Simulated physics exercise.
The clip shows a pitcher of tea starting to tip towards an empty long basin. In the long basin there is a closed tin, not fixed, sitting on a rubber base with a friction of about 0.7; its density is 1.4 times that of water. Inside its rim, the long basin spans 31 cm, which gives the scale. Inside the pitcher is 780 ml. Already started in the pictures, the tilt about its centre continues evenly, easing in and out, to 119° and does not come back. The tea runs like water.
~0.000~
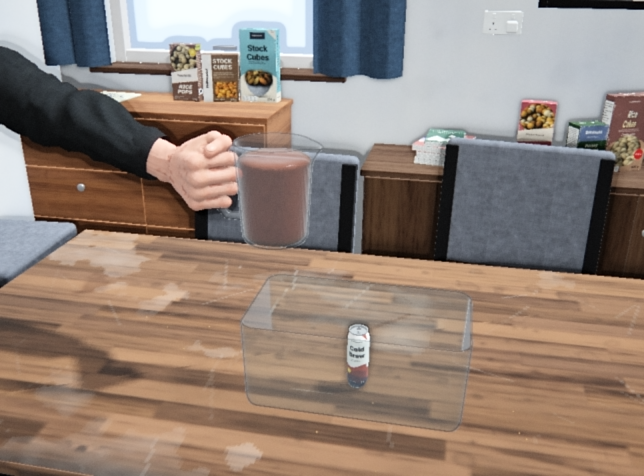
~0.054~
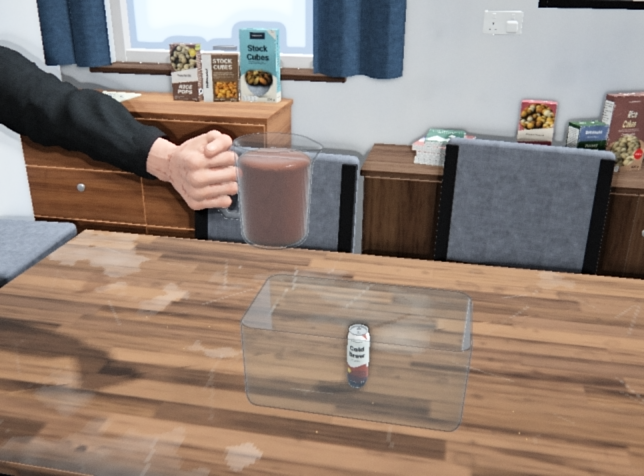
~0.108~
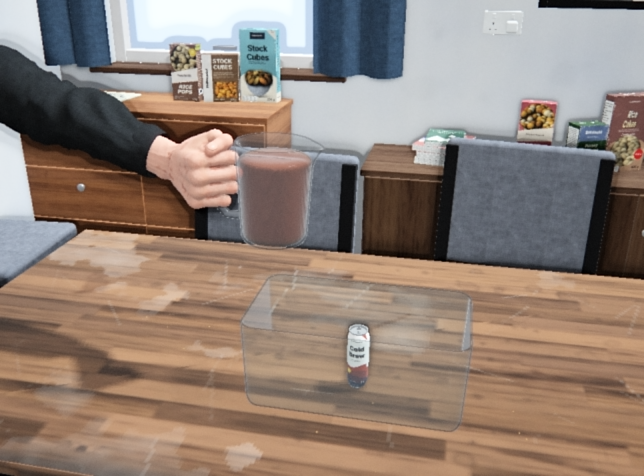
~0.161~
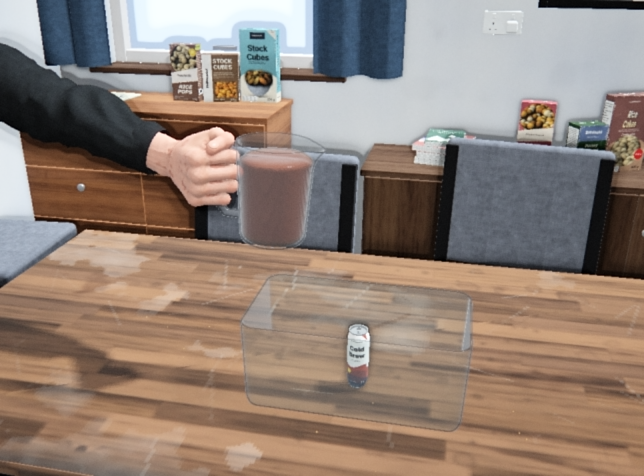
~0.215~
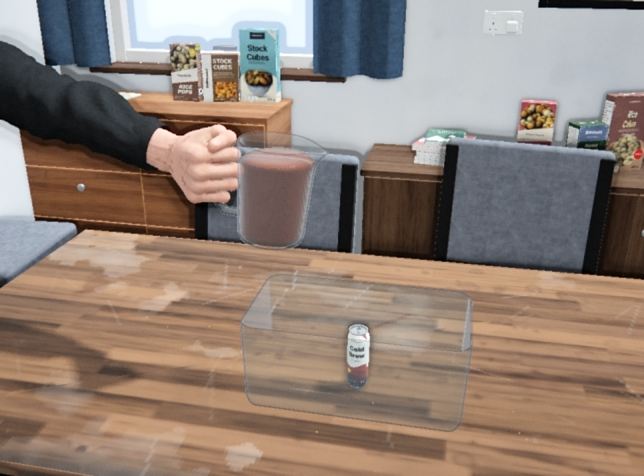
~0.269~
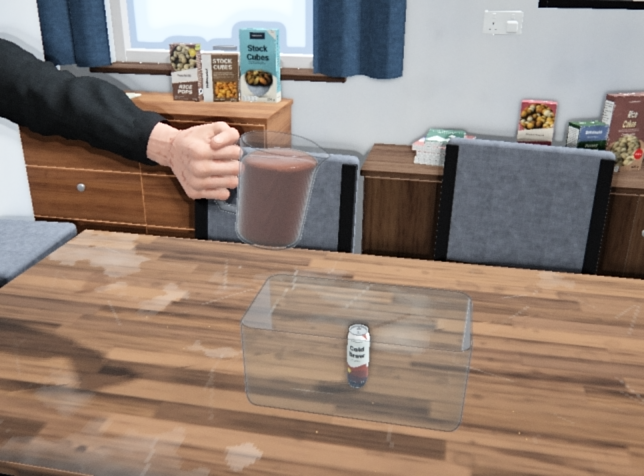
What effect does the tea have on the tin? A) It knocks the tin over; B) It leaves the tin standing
(B) It leaves the tin standing.
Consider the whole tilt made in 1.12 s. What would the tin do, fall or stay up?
Outcome - the tin stays erect.
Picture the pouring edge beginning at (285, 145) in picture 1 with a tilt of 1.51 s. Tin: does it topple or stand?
Result: Tin tipped over.
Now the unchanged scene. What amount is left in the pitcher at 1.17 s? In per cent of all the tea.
Around 22 percent of it.
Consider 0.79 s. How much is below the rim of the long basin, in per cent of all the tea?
I'd estimate some 4 percent of the liquid.
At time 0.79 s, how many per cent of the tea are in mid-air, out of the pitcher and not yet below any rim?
It comes to roughly 14 per cent.
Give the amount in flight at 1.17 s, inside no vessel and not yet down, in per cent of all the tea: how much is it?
About 20 per cent.
After 0.79 s the tilt is 64° and 83 per cent is still to pour; the tin stands where it began.
After 1.17 s the tilt is 105° and 23 per cent is still to pour; the tin stands where it began.
After 1.58 s the tilt is 119° and 0 per cent is still to pour; the tin stands where it began.
After 2.01 s the tilt is 119° and 0 per cent is still to pour; the tin stands where it began.
In the end the tin stands where it began.
